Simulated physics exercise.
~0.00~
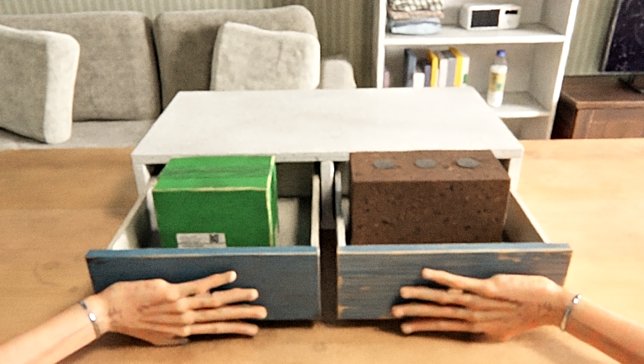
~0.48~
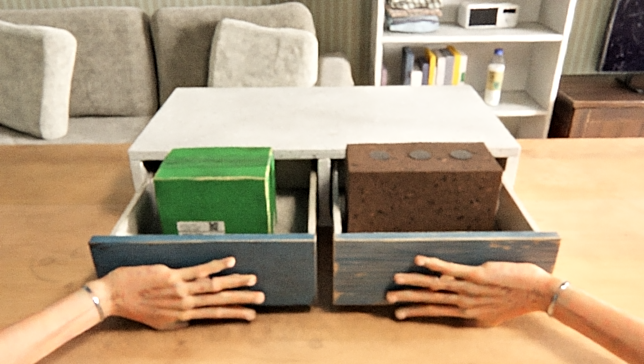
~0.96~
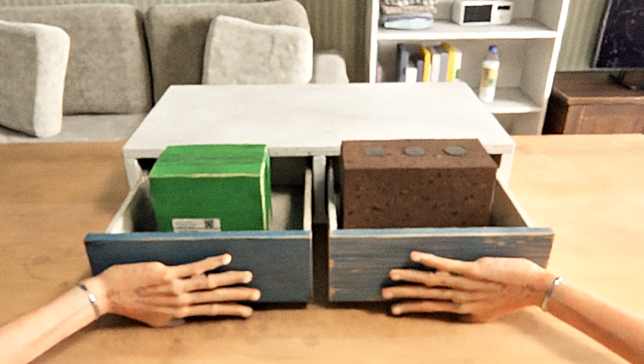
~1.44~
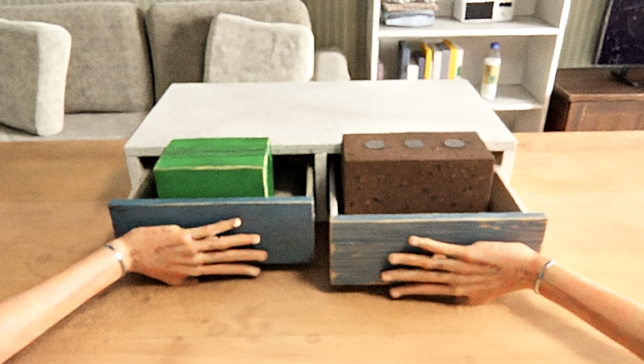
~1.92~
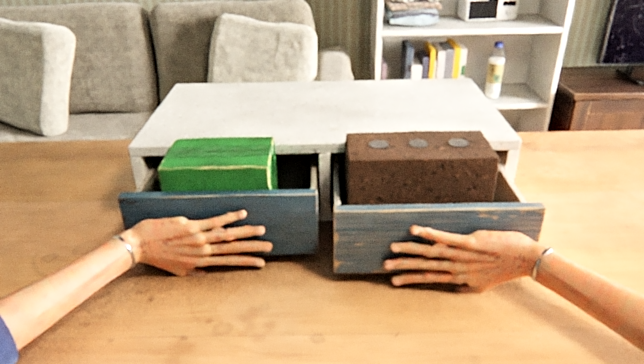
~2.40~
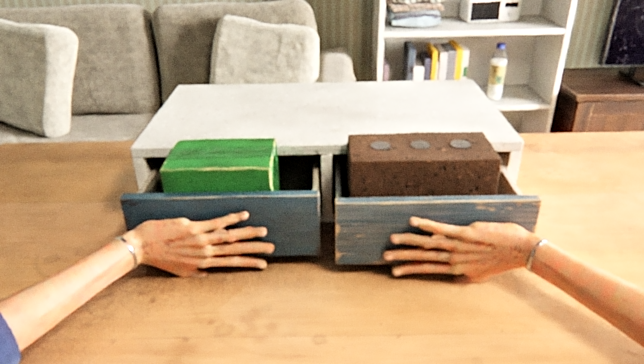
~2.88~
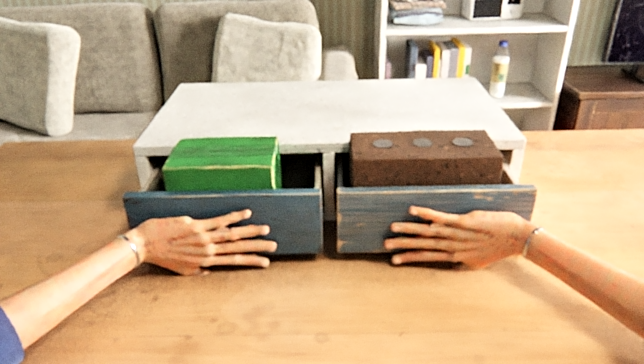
Two hands push the open drawers holding a green box and brown brick partway in.
